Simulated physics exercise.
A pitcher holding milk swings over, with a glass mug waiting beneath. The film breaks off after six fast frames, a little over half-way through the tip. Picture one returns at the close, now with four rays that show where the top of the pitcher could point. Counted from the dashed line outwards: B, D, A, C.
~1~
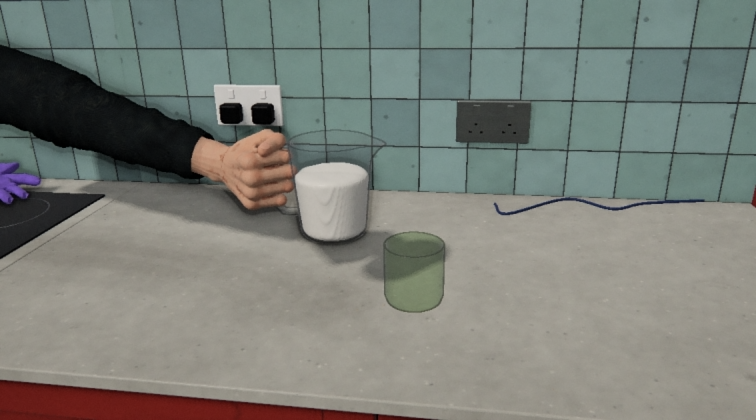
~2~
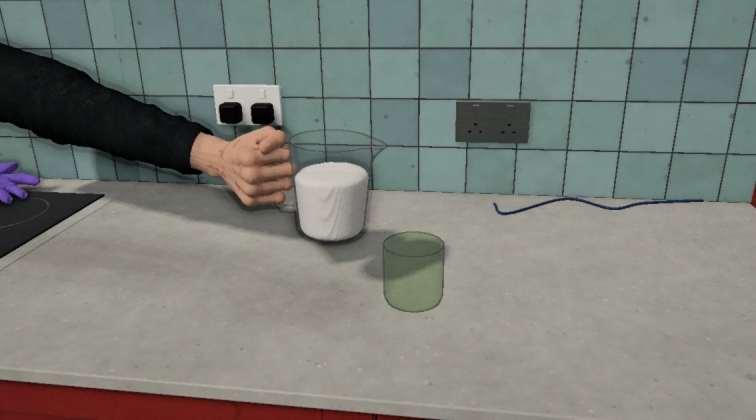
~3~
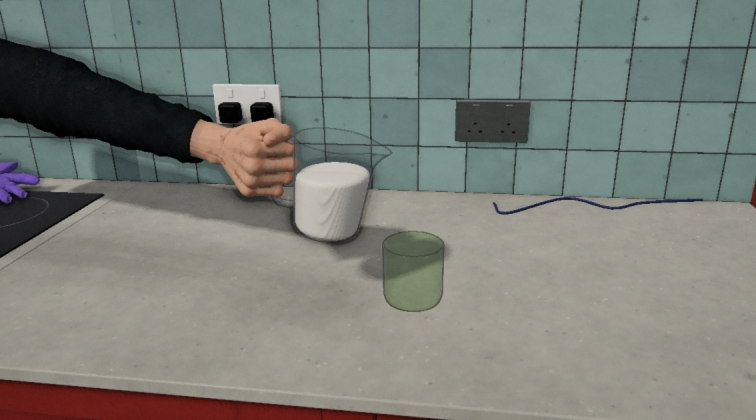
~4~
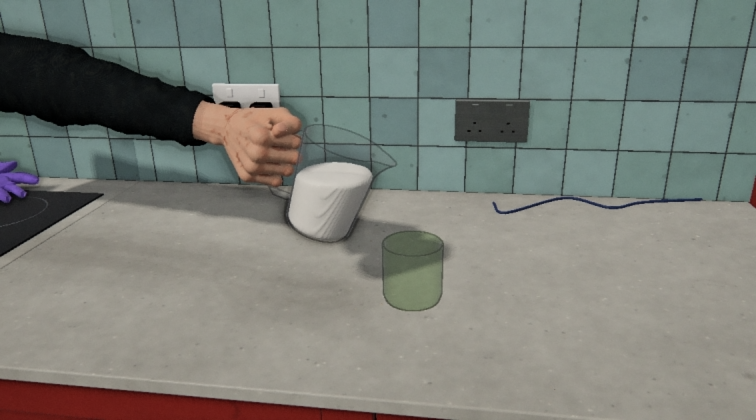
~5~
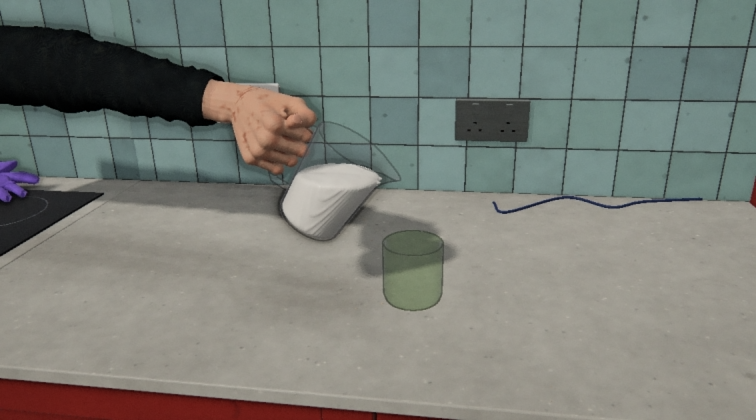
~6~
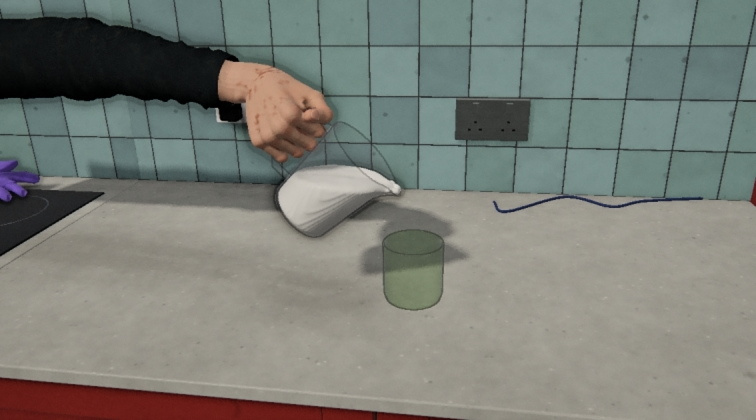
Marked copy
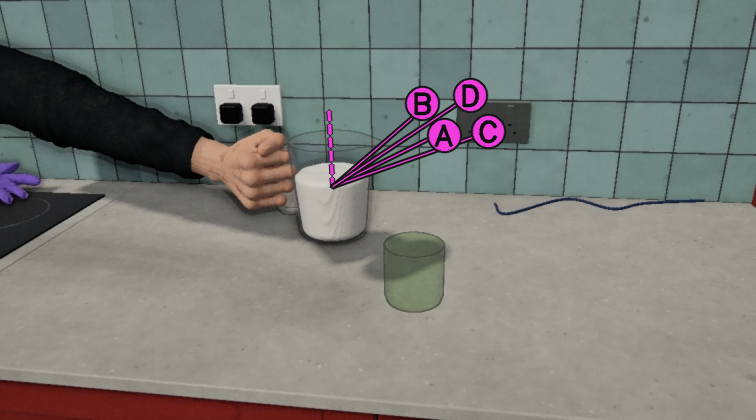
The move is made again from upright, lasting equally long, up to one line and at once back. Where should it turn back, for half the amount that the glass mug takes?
Use mark A.
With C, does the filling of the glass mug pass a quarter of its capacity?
Yes, it does.
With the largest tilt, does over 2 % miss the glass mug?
No, it does not.
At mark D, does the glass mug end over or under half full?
Under.
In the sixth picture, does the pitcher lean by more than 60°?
No, it does not.
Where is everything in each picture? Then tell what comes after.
Upright, lip at (385, 144); rim of the glass mug round (414, 244); nothing has left yet.
Tipped about 2°, lip at (386, 146); nothing has left yet.
Tipped about 9°, lip at (391, 153); nothing has left yet.
Tipped about 20°, lip at (396, 164); nothing has left yet.
Tipped about 33°, lip at (400, 179); nothing has left yet.
Tipped about 47°, lip at (400, 194); nothing has left yet.
On the marked copy, A at (426, 139); B at (411, 118); C at (472, 137); D at (456, 104).
If A is chosen, the glass mug ends with about 50 % of what it can hold.
If B is chosen, the glass mug ends with about 16 % of what it can hold.
If C is chosen, the glass mug ends with about 71 % of what it can hold.
If D is chosen, the glass mug ends with about 31 % of what it can hold.
